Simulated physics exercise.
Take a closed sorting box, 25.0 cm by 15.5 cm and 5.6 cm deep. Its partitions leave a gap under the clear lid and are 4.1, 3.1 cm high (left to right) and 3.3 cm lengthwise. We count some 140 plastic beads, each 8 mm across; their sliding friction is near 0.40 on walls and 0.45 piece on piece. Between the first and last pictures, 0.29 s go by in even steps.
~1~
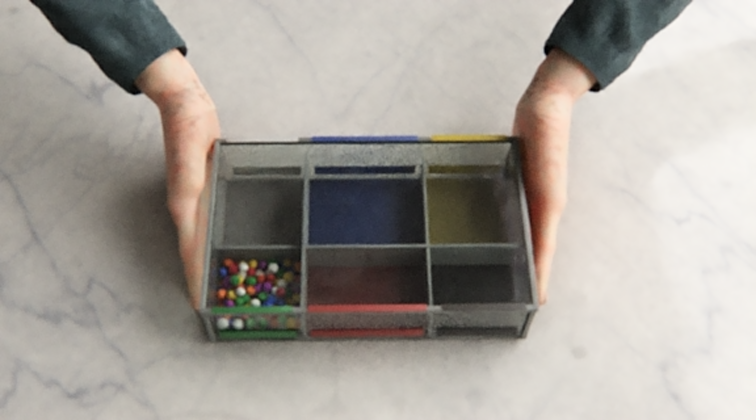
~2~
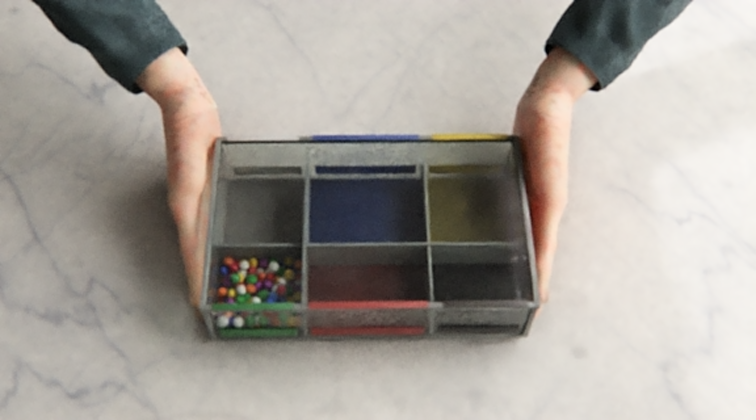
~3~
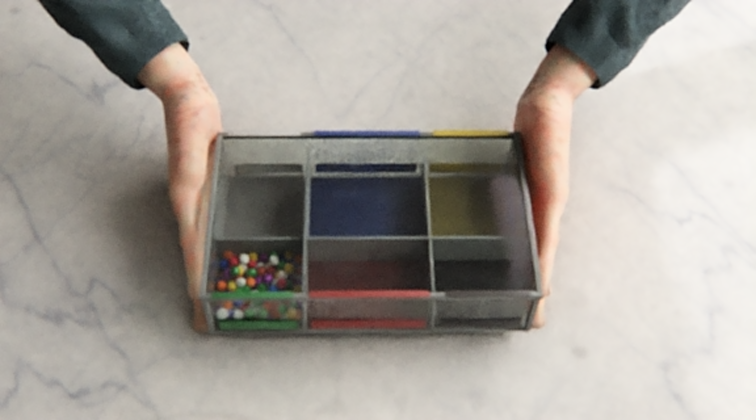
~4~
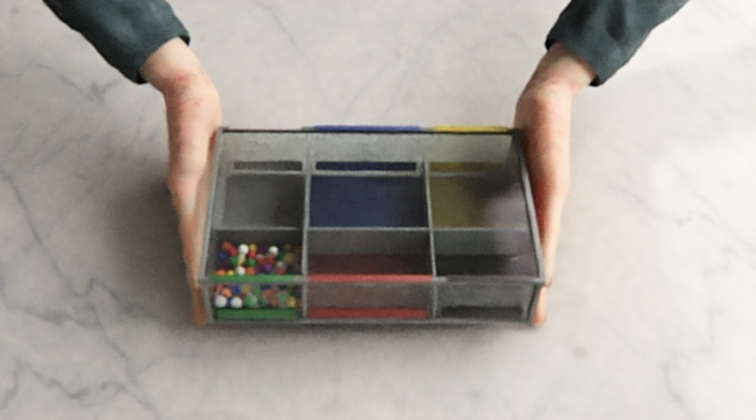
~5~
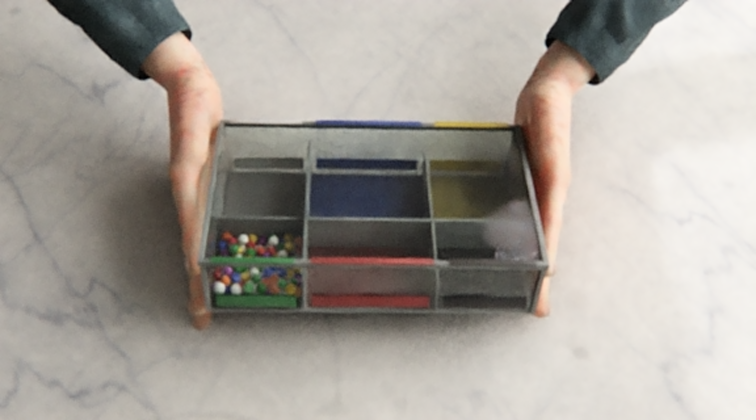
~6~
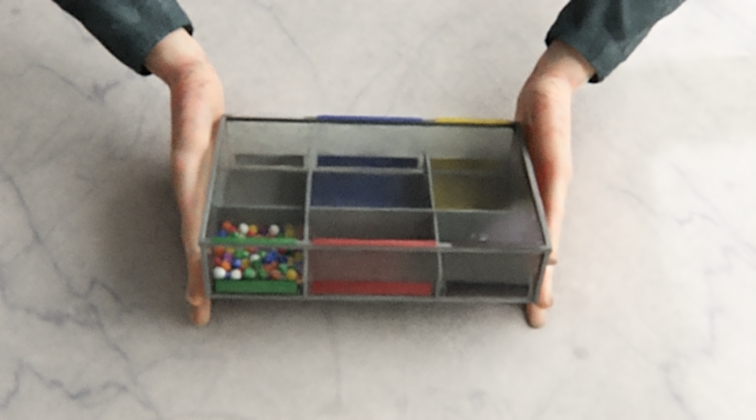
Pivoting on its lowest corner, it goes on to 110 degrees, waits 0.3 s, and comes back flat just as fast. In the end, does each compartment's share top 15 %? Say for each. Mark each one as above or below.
Marked: Red below; blue above; green below; yellow below; white above; black below.
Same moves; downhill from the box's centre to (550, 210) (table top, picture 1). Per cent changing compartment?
Roughly 80 per cent.
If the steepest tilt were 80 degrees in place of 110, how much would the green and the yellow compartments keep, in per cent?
In per cent, green gets 65 and yellow gets 0.
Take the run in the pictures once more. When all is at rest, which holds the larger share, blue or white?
Fuller: White.
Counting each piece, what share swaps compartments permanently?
It works out to about 100 per cent.
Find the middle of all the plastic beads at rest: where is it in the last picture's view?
Estimated resting centre: Around (295, 180).
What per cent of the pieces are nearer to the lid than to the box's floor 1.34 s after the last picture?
Close to 90 in a hundred.
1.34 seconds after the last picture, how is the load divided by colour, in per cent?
It splits as red 0, blue 25, green 5, yellow 0, white 70 and black 0 percent.
Then, 1.34 s after the last picture, tilt 110 degrees; blue 25 %, green 5 %, white 70 %.
Then, 2.23 s after the last picture, tilt 55 degrees; blue 25 %, yellow 10 %, white 65 %.
Then, 3.13 s after the last picture, tilt 0 degrees; blue 25 %, yellow 10 %, white 65 %.
In the end, red 0 %, blue 25 %, green 0 %, yellow 10 %, white 65 %, black 0 %.
